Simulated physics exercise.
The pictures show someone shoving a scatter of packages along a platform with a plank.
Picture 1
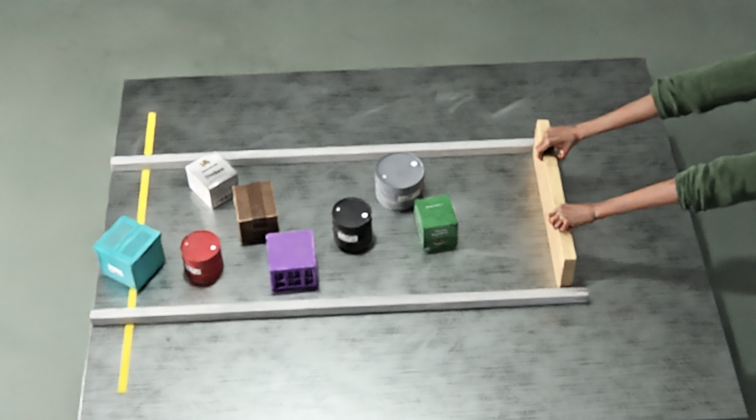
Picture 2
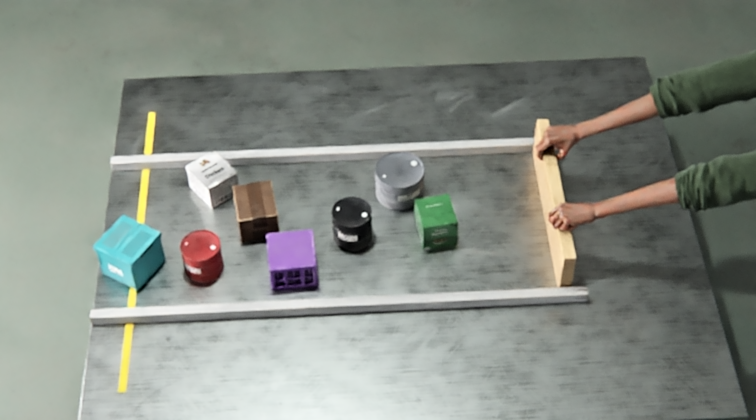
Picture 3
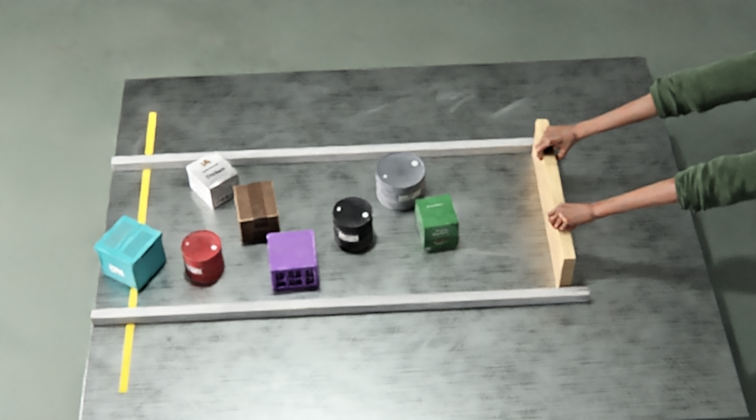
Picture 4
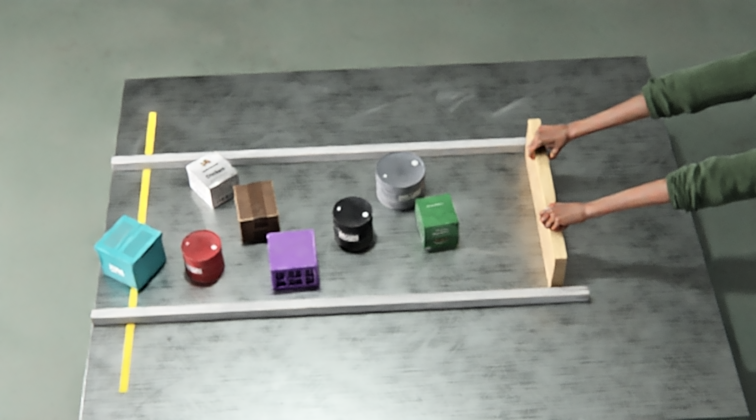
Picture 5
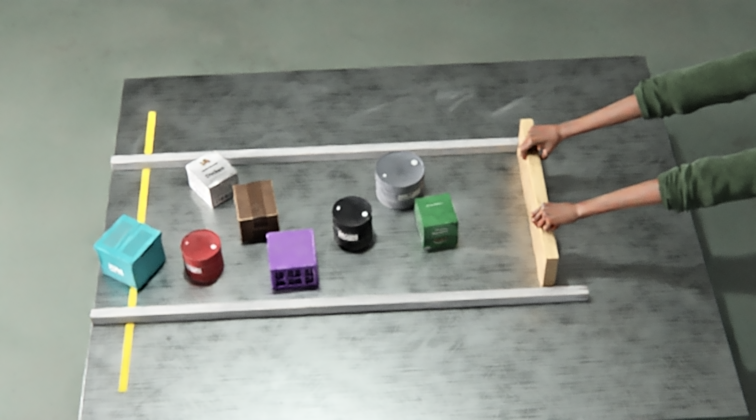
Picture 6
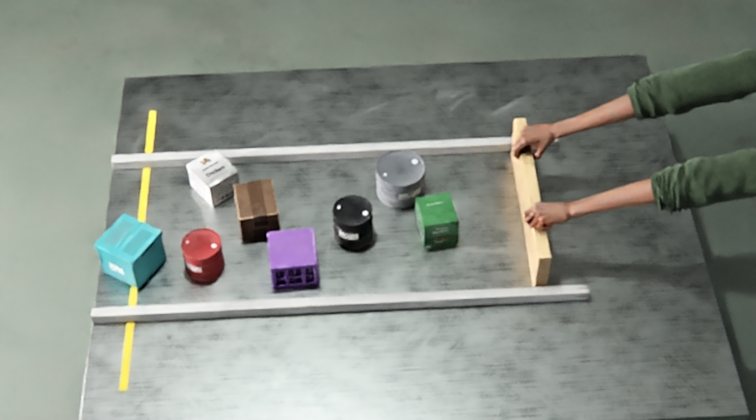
A wooden plank, gripped by two hands in green sleeves, rests at the right end of two pale rails, then slides a short way left. The scattered boxes, crate and canisters between the rails stay put, with a gap still separating the plank from the green box.
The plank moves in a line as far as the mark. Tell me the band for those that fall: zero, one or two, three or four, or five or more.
The number that fall off is five or more.
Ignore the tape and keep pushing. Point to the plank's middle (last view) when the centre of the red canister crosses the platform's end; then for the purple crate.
For the red canister at (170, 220), for the purple crate at (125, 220).
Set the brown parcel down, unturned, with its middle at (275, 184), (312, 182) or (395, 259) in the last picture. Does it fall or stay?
Place by place, it comes down; is lost; survives.
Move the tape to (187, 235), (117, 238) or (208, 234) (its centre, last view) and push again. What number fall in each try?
In that order 1, 8 and 0.
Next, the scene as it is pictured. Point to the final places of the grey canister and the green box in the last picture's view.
The grey canister at (116, 196), the green box at (119, 234).
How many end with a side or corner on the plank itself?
It touches 3.
Soon after, none off yet; turquoise tote at rest near (132, 252); red canister at rest near (203, 255); white box at rest near (214, 178).
Then, none off yet; turquoise tote at rest near (132, 252); red canister at rest near (203, 255); white box moving near (213, 177).
Further on, none off yet; turquoise tote moved a little near (103, 253); red canister moved well along near (140, 273); white box moved about its own width near (153, 175).
At rest, the number that fall off is five or more; fallen, black canister, brown parcel, white box, red canister and turquoise tote.
